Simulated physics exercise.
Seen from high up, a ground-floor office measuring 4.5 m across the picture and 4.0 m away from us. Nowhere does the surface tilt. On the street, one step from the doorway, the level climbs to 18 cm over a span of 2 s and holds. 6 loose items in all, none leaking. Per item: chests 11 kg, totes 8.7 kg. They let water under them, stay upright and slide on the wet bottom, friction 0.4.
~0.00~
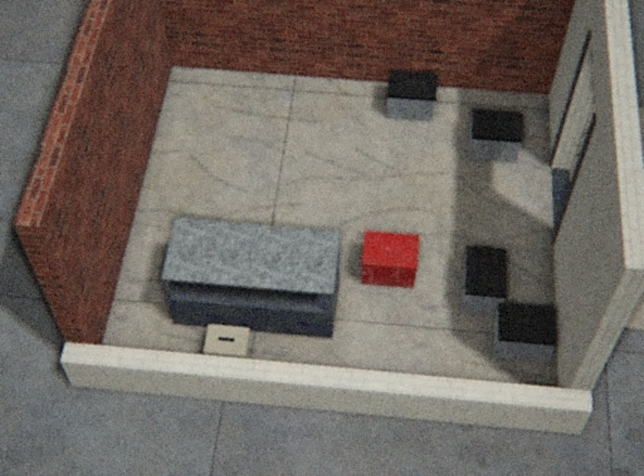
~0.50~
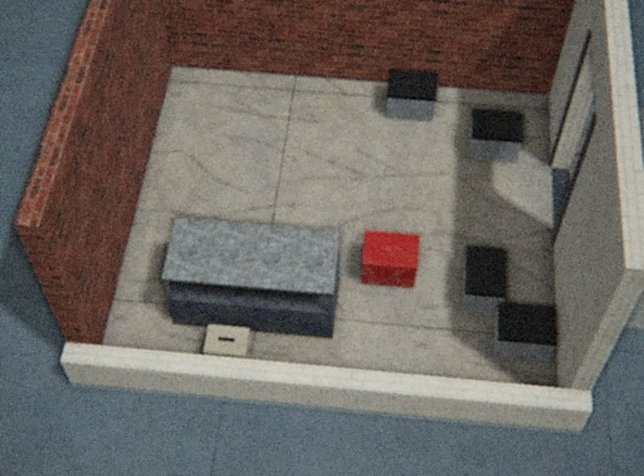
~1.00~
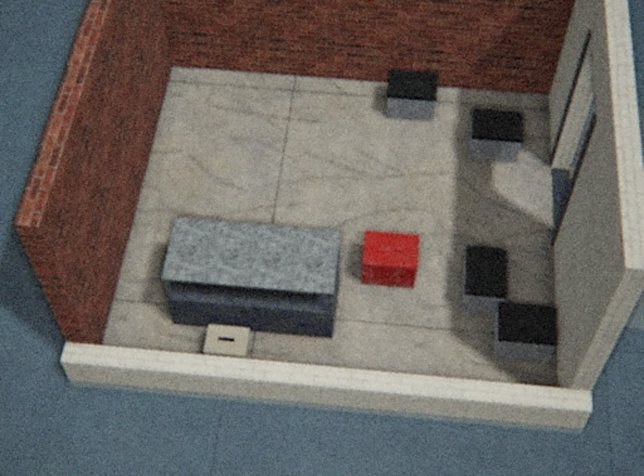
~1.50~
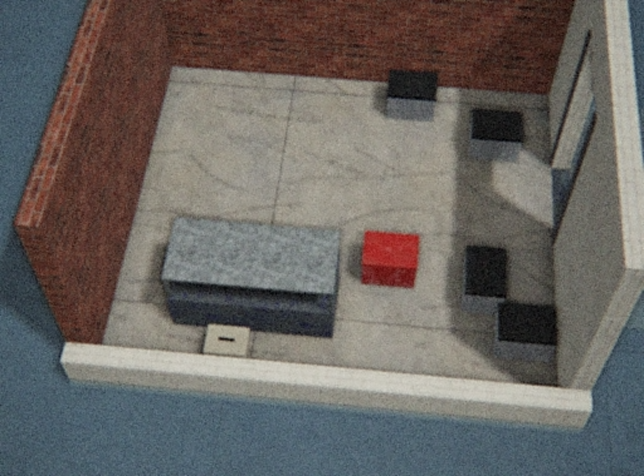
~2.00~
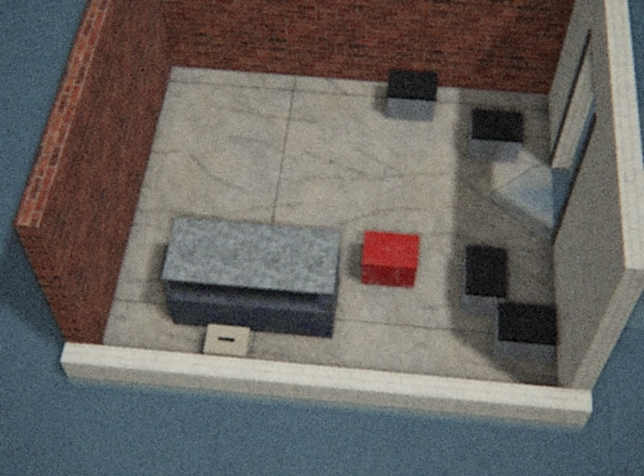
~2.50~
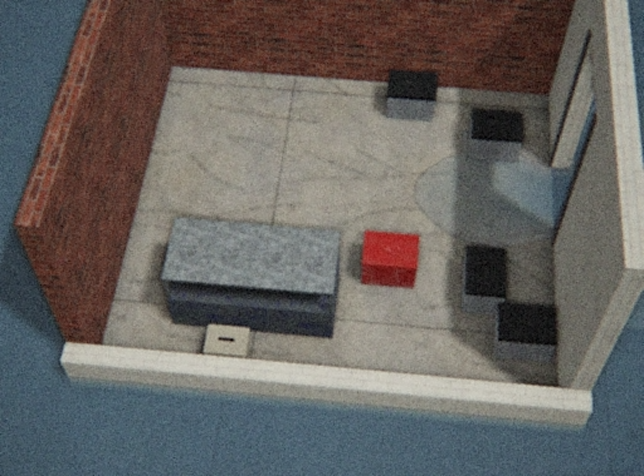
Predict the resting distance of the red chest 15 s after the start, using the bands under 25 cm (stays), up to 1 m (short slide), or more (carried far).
Short slide.
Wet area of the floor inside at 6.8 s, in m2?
I'd put it close to 14 m2.
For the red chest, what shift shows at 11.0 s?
Around 20 centimetres.
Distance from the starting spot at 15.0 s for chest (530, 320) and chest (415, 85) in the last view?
They've ended up 40 cm and 80 cm away, in that order.
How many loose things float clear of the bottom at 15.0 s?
It comes to 4.
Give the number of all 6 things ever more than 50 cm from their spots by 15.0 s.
I count 4.
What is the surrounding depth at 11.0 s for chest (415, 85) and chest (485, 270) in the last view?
Around 6 cm and 3 cm.
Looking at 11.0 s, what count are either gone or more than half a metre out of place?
By that point, 0.
After 3.5 s the red chest is near (390, 250), 0.0 m from its start, aground; 0 afloat.
After 6.8 s the red chest is near (378, 258), 0.2 m from its start, aground; 0 afloat.
After 11.0 s the red chest is near (377, 258), 0.2 m from its start, aground; 1 afloat.
After 15.0 s the red chest is near (403, 294), 0.5 m from its start, afloat; 4 afloat.
